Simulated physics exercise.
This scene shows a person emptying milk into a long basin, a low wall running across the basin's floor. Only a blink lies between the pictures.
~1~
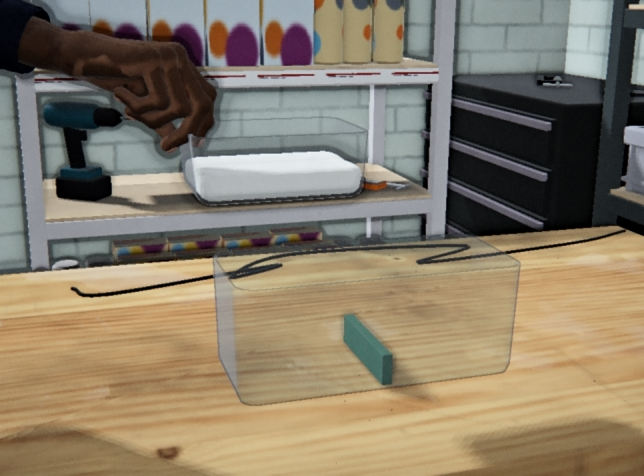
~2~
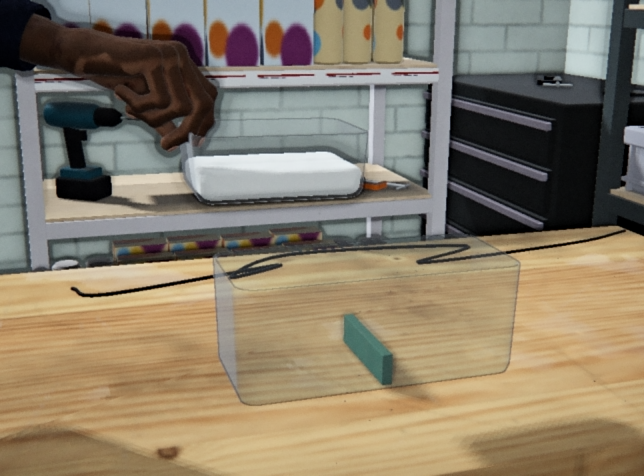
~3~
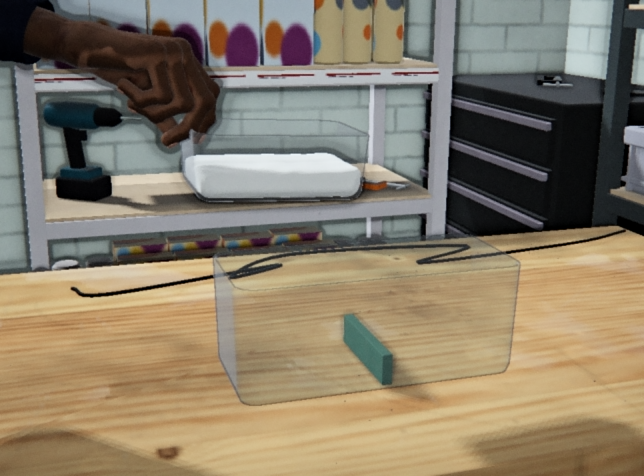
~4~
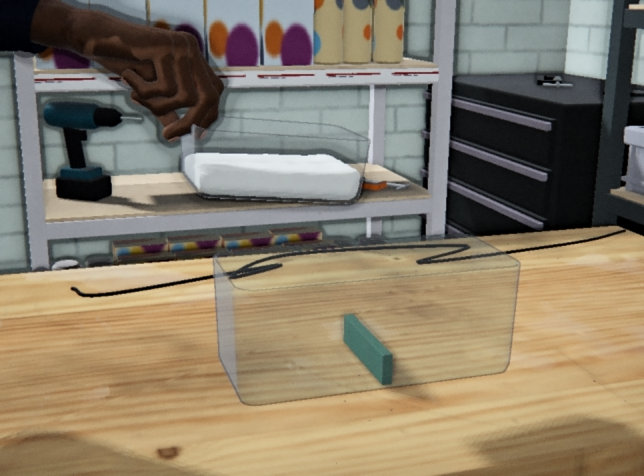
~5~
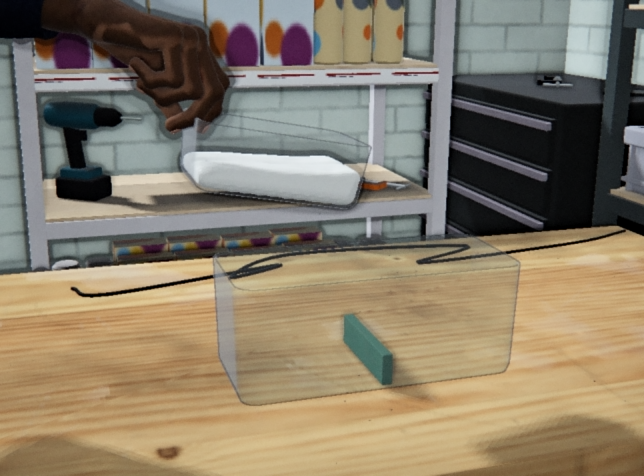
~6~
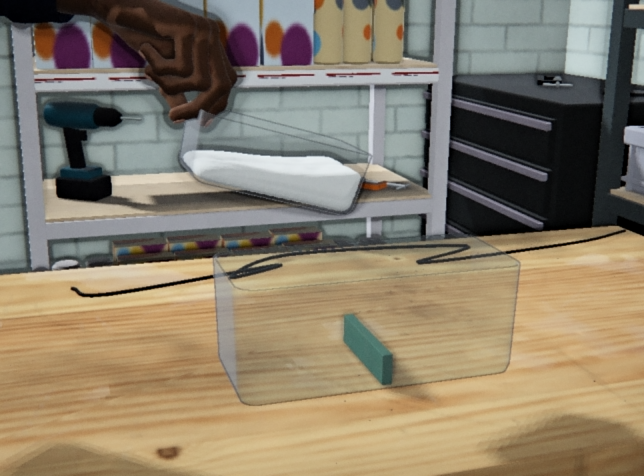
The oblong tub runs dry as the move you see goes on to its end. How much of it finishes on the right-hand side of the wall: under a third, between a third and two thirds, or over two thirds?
The right side is left with enough for a third but not past two thirds.
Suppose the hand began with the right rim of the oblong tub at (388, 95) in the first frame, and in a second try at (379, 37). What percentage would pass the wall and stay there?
Roughly 85 per cent, then roughly 80 per cent.
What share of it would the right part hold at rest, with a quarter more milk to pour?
Roughly 60 in a hundred.
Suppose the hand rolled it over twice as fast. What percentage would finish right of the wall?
Some 55 per cent.
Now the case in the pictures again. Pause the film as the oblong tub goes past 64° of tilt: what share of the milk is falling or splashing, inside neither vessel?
Roughly 25 percent.
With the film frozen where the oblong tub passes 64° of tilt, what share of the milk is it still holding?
I'd put it near 50 %.
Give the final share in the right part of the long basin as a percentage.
Share approx. 50 per cent.
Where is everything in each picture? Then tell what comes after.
In the first picture, it leans 0°; its right rim is at (352, 126); the milk meets the walls at (190, 167) and (346, 159); the long basin's rim runs from (223, 273) to (495, 250); the wall's top is at (367, 335).
In the second picture, it leans 1°; its right rim is at (353, 127); the milk meets the walls at (190, 167) and (345, 159).
In the third picture, it leans 3°; its right rim is at (353, 130); the milk meets the walls at (190, 164) and (346, 161).
In the fourth picture, it leans 6°; its right rim is at (355, 135); the milk meets the walls at (190, 164) and (345, 163).
In the fifth picture, it leans 10°; its right rim is at (356, 141); the milk meets the walls at (189, 161) and (345, 164).
In the sixth picture, it leans 16°; its right rim is at (356, 150); the milk meets the walls at (188, 160) and (346, 165).
A moment on, the oblong tub is tipped part way and 49 per cent is still to pour, 1 is left of the wall and 22 right of it.
Next, the oblong tub is tipped on its side and 15 per cent is still to pour, 29 is left of the wall and 50 right of it.
Then the oblong tub is tipped on its side and 3 per cent is still to pour, 45 is left of the wall and 50 right of it.
Later the oblong tub is tipped on its side and 0 per cent is still to pour, 48 is left of the wall and 51 right of it.
In the end 48 per cent lies left of the wall, 51 right of it and 1 outside.
